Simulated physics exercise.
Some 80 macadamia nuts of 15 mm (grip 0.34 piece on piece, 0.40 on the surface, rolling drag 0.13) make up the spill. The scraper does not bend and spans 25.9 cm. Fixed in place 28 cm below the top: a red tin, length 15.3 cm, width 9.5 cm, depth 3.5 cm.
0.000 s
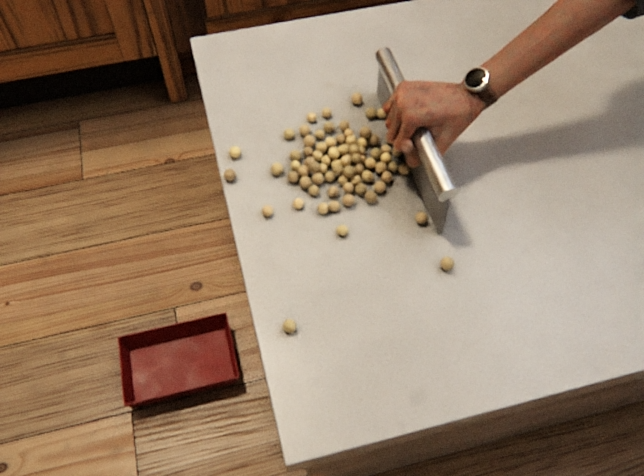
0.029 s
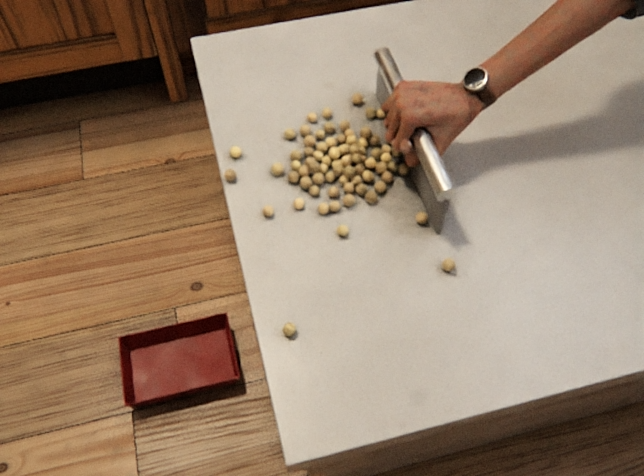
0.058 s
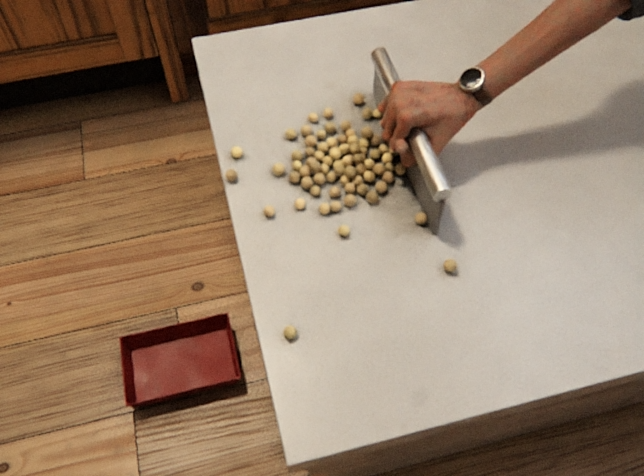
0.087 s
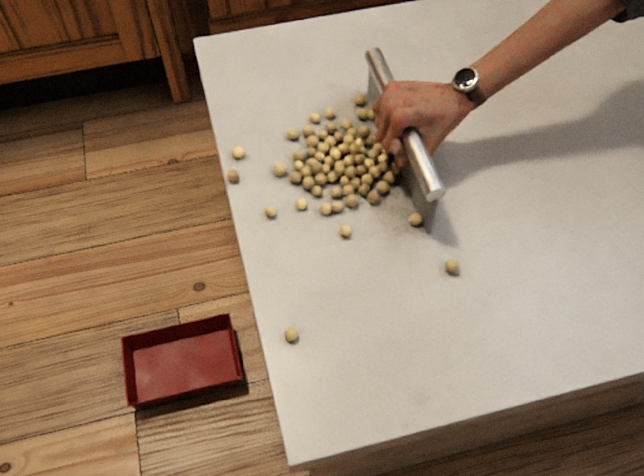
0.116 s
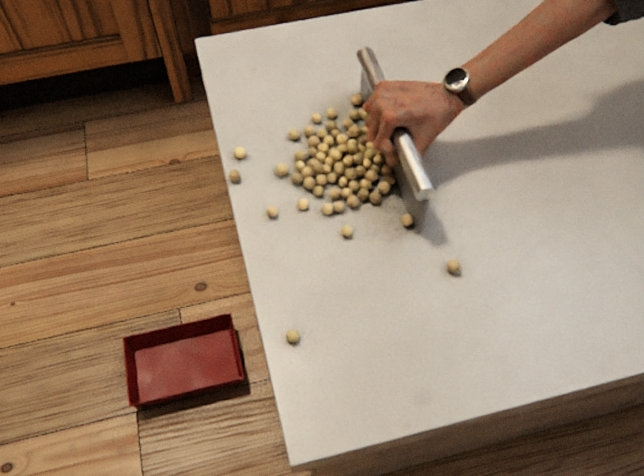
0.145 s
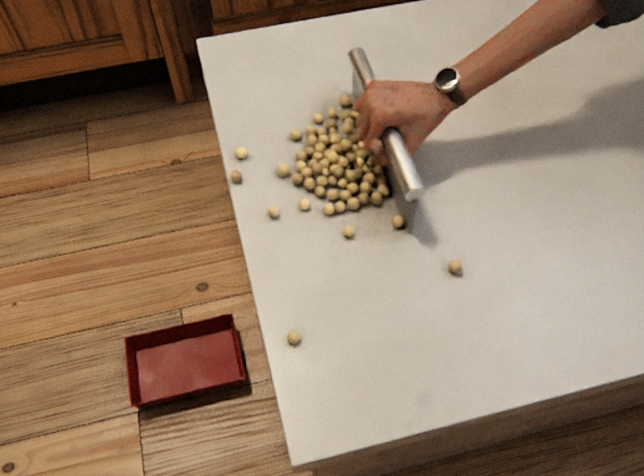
Hand in a wristwatch sliding a metal scraper leftward across a pale tabletop, pushing round nuts into a tighter cluster.
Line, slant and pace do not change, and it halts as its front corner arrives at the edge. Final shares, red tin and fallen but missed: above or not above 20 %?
Red tin: Not above; fallen but missed: Above.
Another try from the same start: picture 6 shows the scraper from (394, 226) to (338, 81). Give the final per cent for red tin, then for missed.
Red tin: 25; missed: 70.
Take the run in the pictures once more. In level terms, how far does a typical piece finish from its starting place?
It works out at about 32 centimetres.
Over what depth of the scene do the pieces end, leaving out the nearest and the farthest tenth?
Around 32 centimetres.
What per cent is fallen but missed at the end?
Result: Around 80 per cent.
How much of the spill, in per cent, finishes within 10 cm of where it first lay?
5 per cent or thereabouts.
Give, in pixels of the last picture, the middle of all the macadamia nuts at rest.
Around pixel (157, 285).
Then, at 0.39 s, scraper 16 cm from its start, spill 22 cm wide; still on top 100 %.
Then, at 0.63 s, scraper 26 cm from its start, spill 26 cm wide; off the edge, not caught 70 %, still on top 30 %.
After 0.84 s, scraper 26 cm from its start, spill 31 cm wide; red tin 15 %, off the edge, not caught 80 %, still on top 5 %.
In the end, at 2.0 s, red tin 15 %, fallen but missed 80 %, still on top 5 %.
